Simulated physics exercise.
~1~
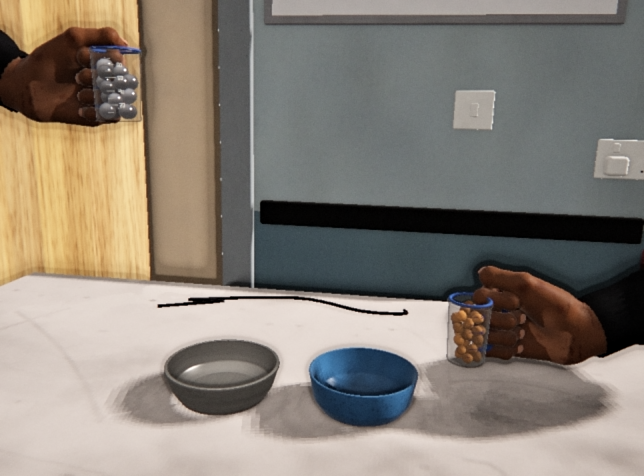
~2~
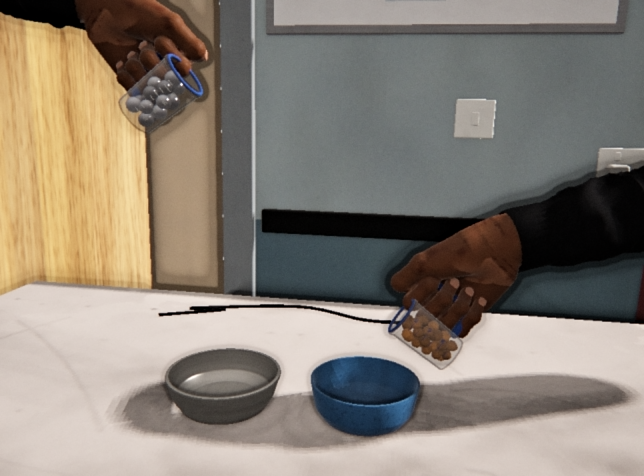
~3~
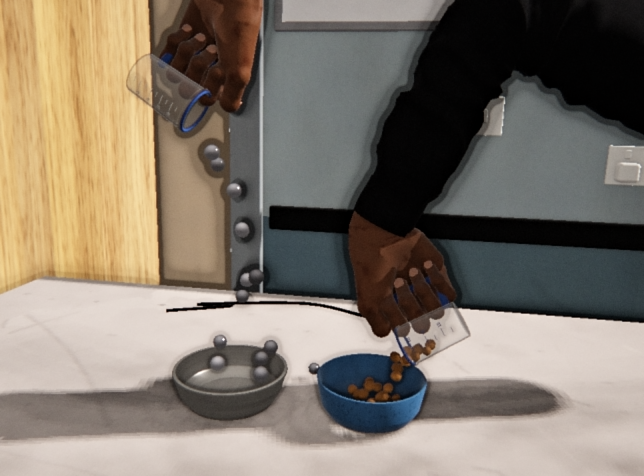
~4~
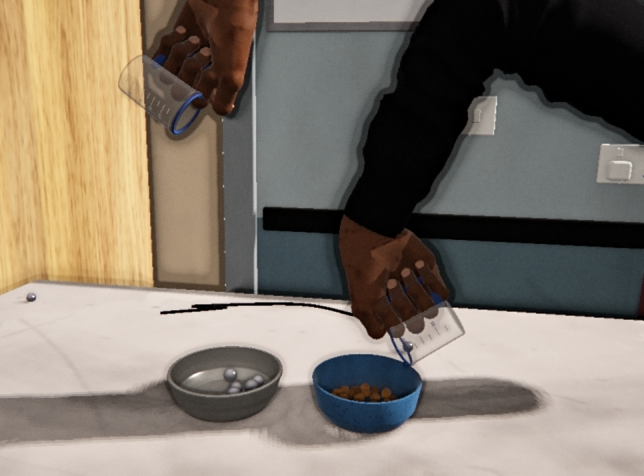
In the video, two hands tip clear cups over shallow bowls, the left from high up and the right from low down; gray balls drop and bounce, only some staying in the gray bowl, while the small orange-brown pieces all settle in the blue bowl.
